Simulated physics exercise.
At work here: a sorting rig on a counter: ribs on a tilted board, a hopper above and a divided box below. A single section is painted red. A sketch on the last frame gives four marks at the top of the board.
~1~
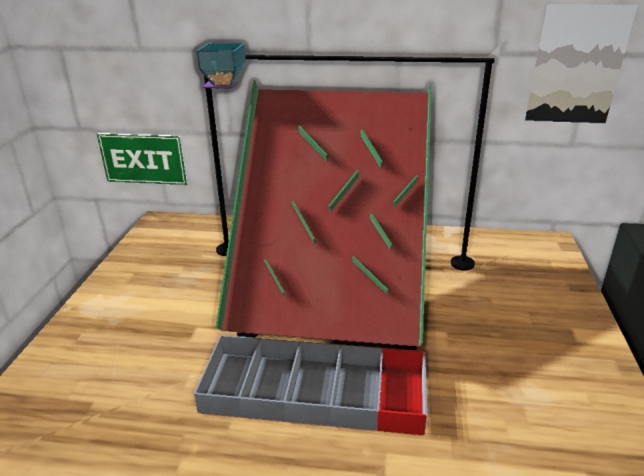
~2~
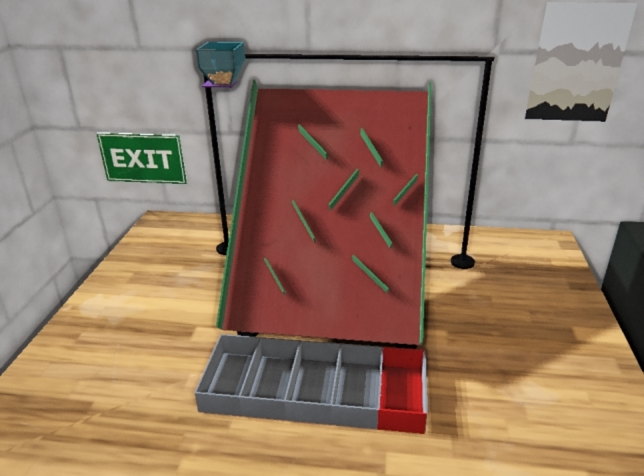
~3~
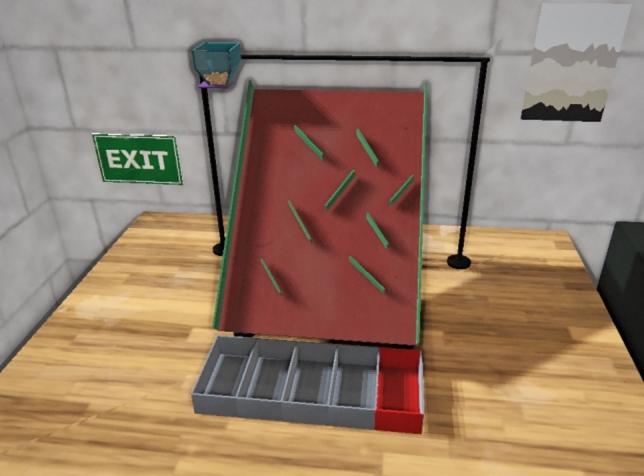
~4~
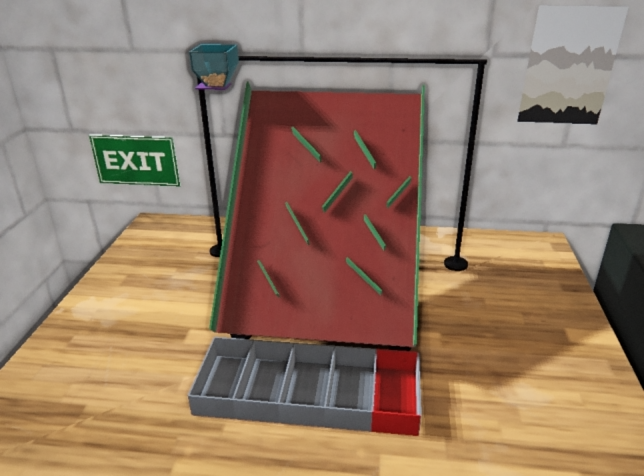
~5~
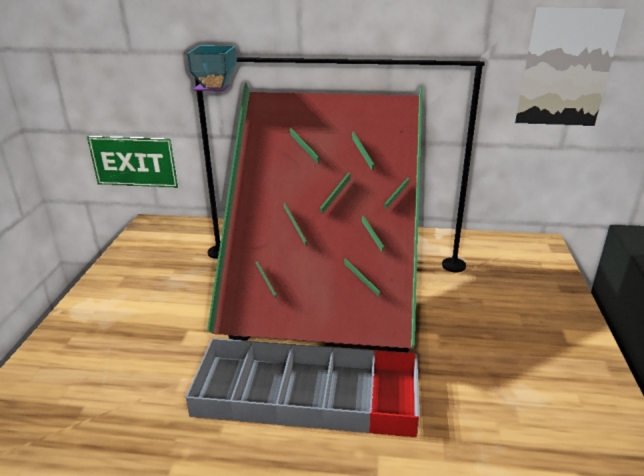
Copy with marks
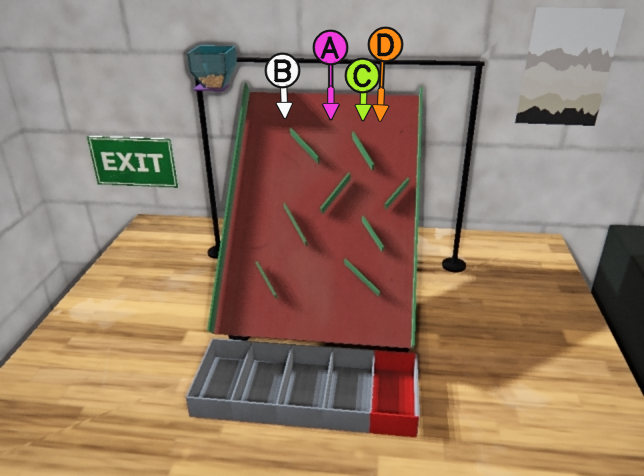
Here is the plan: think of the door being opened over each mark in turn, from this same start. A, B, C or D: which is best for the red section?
I would pick mark D.
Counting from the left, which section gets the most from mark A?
The fourth from the left.
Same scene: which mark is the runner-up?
Mark C.
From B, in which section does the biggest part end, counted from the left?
It is the first one.
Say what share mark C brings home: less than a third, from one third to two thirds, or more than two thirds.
It is from one third to two thirds.
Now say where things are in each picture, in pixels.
Hopper near (225, 77), round wooden beads, door shut, in the first frame.
Ribs (299, 125) to (326, 154), (361, 128) to (382, 161), (329, 205) to (358, 169), in the second frame.
Ribs (390, 201) to (413, 175), (289, 201) to (310, 239), (367, 213) to (388, 244), in the third frame.
Ribs (258, 261) to (277, 294), (347, 258) to (381, 291), in the fourth frame.
Red section near (394, 423), number 5 of 5 from the left, in the fifth frame.
On the marked copy, mark A meets the board at (330, 113); mark B meets the board at (284, 112); mark C meets the board at (363, 114); mark D meets the board at (380, 115).
With A, a small share in the red section, the bulk in other sections, a small share outside the box.
With B, only a few in the red section, the bulk in other sections, close to a quarter outside the box.
With C, close to half in the red section, close to a third in other sections, a small share outside the box.
With D, the bulk in the red section, a small share in other sections, a small share outside the box.
